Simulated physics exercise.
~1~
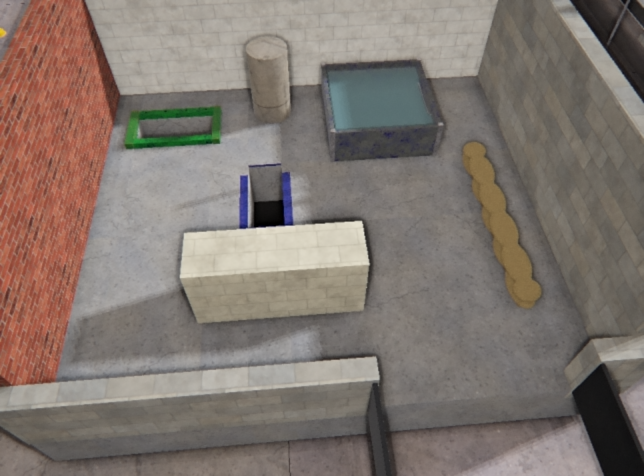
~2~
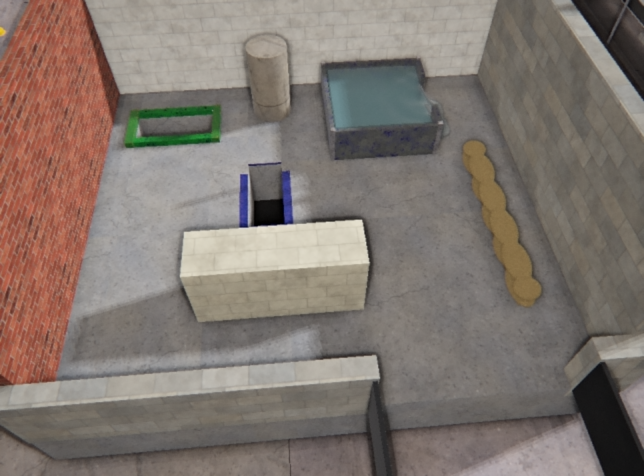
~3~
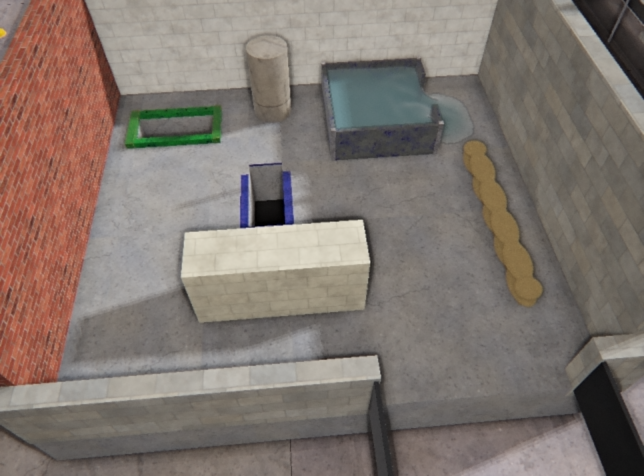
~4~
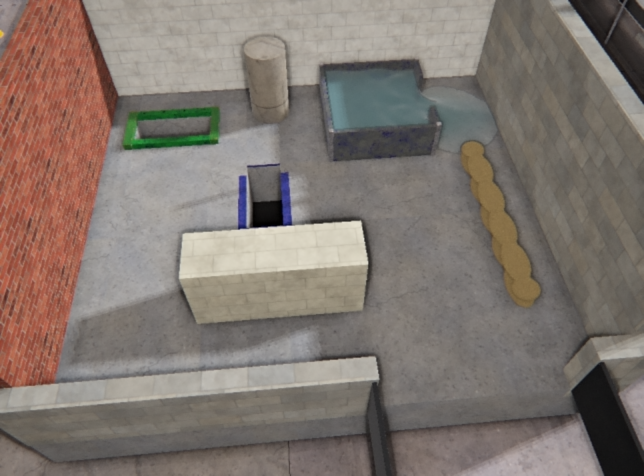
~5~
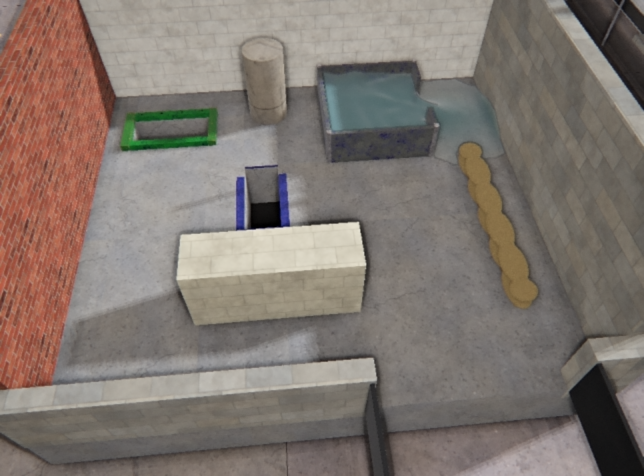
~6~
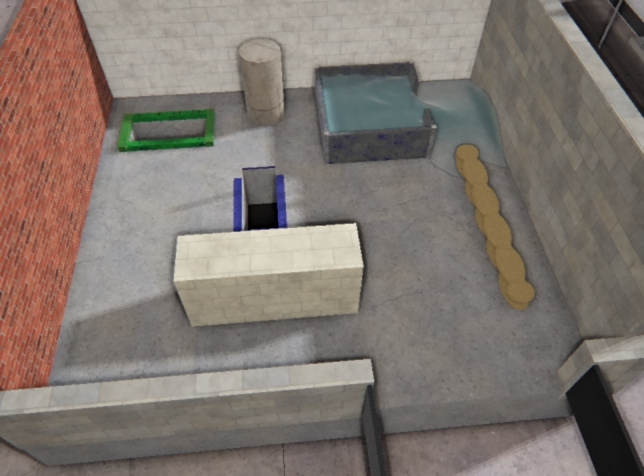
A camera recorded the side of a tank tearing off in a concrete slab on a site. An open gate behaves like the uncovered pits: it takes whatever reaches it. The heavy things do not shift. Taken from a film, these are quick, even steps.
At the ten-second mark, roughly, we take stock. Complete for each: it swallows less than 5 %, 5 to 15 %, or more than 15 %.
Completed: The gate swallows more than 15 %; the blue pit swallows less than 5 %; the green pit swallows less than 5 %.
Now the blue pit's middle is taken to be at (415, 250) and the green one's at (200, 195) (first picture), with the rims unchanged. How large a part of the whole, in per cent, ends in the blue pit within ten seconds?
Blue: About 6 %.
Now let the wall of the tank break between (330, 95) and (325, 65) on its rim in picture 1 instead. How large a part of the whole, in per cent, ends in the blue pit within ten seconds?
Share to the blue pit: 20 in a hundred.
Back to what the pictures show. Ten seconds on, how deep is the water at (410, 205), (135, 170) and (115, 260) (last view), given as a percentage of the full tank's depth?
I'd say around 2 per cent, then 2 per cent, then 2 per cent.
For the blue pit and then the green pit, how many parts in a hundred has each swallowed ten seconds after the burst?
I'd put them at roughly 0 and 0 per cent respectively.
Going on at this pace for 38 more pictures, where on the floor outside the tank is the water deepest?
Check close to (594, 367).
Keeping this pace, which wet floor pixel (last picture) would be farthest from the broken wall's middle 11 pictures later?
The front tops out at about (572, 354).
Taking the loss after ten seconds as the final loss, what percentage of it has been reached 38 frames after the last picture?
Roughly 50 %.
A moment on, water covers 10 % of the floor; the gate 0 %, the blue pit 0 %, the green pit 0 %.
Next, water covers 15 % of the floor; the gate 0 %, the blue pit 0 %, the green pit 0 %.
Then, water covers 25 % of the floor; the gate 2 %, the blue pit 0 %, the green pit 0 %.
Later, water covers 40 % of the floor; the gate 11 %, the blue pit 0 %, the green pit 0 %.
In the end, water covers 55 % of the floor; the gate 22 %, the blue pit 1 %, the green pit 0 %.
